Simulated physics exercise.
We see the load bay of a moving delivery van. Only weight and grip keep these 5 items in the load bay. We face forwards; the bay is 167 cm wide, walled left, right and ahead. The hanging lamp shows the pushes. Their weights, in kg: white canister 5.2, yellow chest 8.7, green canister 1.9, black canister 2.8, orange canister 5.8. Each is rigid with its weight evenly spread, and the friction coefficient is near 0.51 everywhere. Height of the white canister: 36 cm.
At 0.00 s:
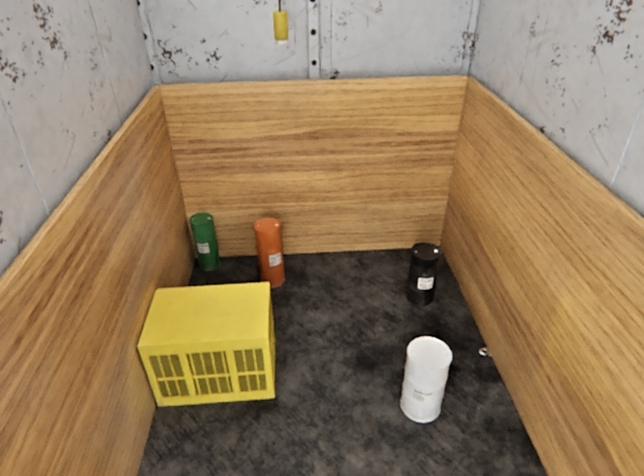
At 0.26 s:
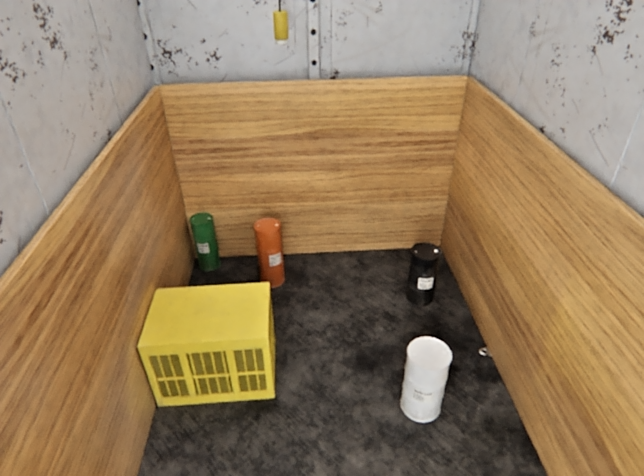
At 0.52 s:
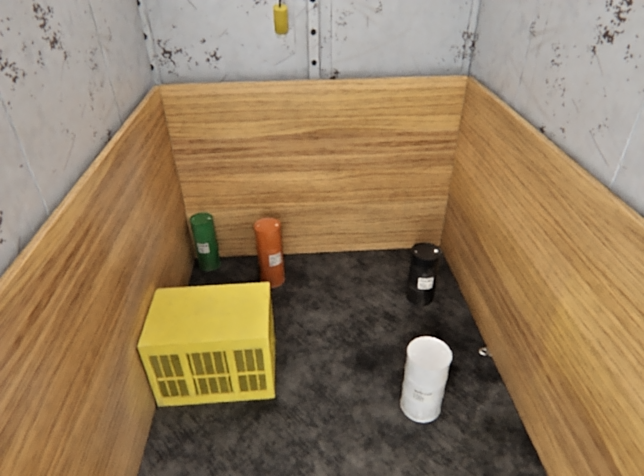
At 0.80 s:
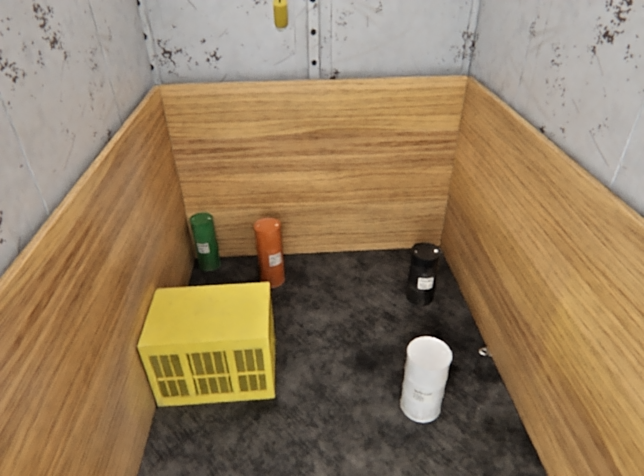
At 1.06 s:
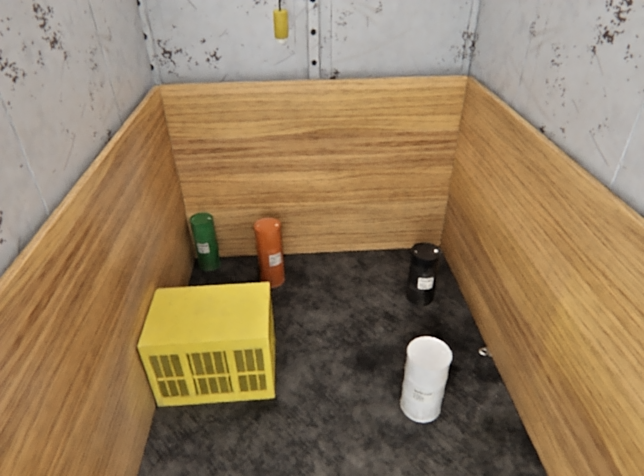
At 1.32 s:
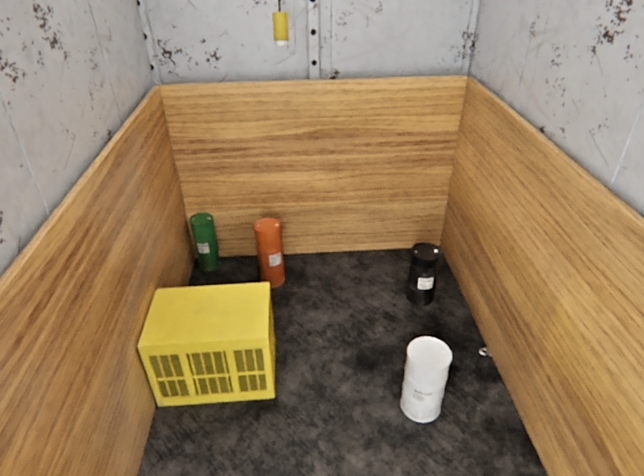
In the van's load bay, a yellow lamp sways slightly while everything else stays still.
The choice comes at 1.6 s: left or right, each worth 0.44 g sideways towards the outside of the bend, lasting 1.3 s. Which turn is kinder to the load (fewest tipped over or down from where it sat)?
Fewer things are lost with the right turn.
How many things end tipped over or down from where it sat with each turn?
Left: 2; right: 1.
Turning left. At 2.32 s, force 0.44 g right; green canister 25° off upright; orange canister 24° off upright.
After 2.52 s, force 0.44 g right; orange canister on its side; green canister on its side.
After 2.72 s, force 0.32 g right; orange canister on its side; green canister on its side.
In the end (3.5 s), toppled in the load bay, green canister and orange canister; the other 3 under 15 cm from the start. In the last view, white canister near (425, 380), yellow chest near (215, 343).
Turning right instead, orange canister tipped over or down from where it sat, 1 of 5 in all.
